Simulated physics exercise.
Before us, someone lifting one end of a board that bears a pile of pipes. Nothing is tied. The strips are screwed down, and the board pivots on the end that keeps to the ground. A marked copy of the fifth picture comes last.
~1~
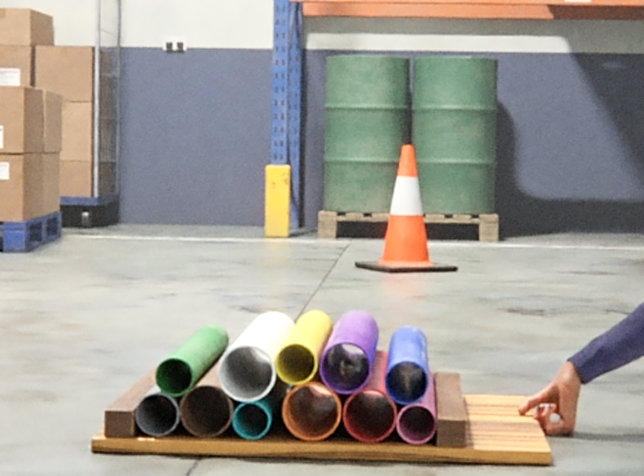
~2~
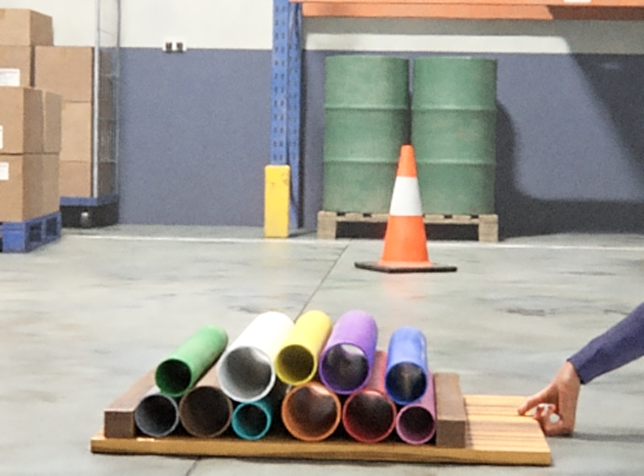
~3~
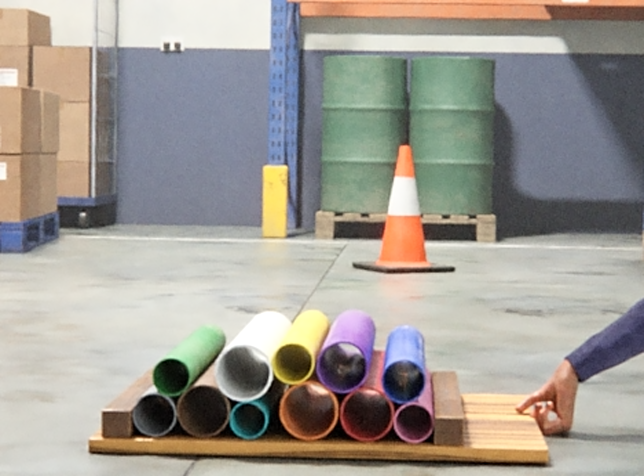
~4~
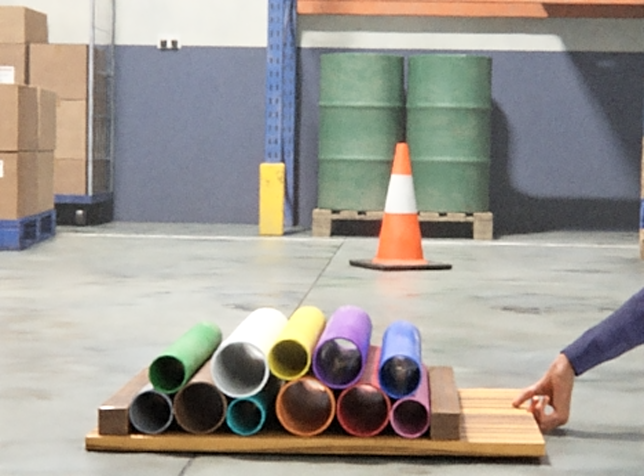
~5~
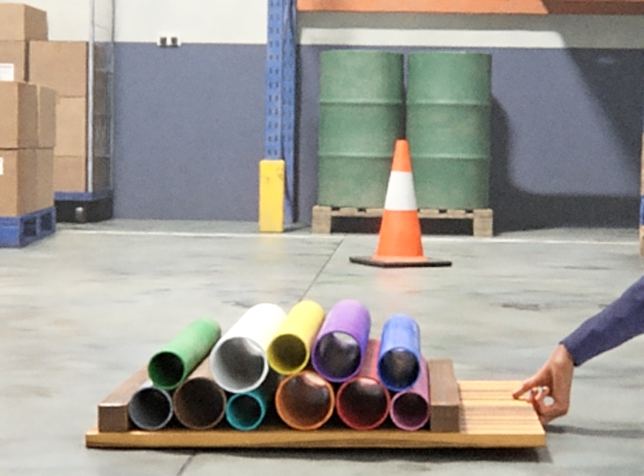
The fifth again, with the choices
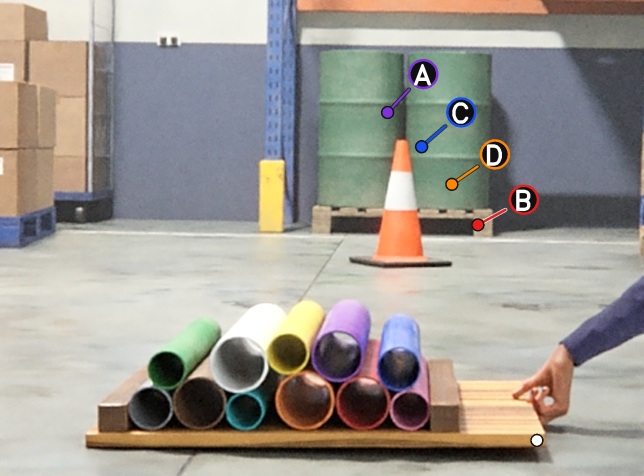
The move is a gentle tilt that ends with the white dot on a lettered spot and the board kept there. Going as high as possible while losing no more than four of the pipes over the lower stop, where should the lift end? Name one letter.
The answer is mark C.
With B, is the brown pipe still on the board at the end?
The brown pipe: Yes.
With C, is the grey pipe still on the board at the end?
Yes, with C.
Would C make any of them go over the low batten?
Yes.
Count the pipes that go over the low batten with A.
It comes to five.
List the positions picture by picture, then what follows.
Orange pipe (312, 411); red pipe (370, 415); pink pipe (417, 424), in the first picture.
Pink pipe (416, 423); green pipe (174, 377), in the second picture.
Board (326, 409); red pipe (367, 414); pink pipe (414, 422), in the third picture.
Board (323, 404); brown pipe (200, 407), in the fourth picture.
Board (322, 398); brown pipe (200, 403), in the fifth picture.
On the marked copy, A at (388, 112); B at (478, 225); C at (421, 147); D at (452, 184); the white dot at (537, 440).
With C. Early on, board at 21°.
Further on, board at 41°.
At the end, board at 42°, three over the low batten (green, white, purple).
As for the rest, A five over the low batten; B three over the low batten (green, white, yellow); D two over the low batten (green, white).
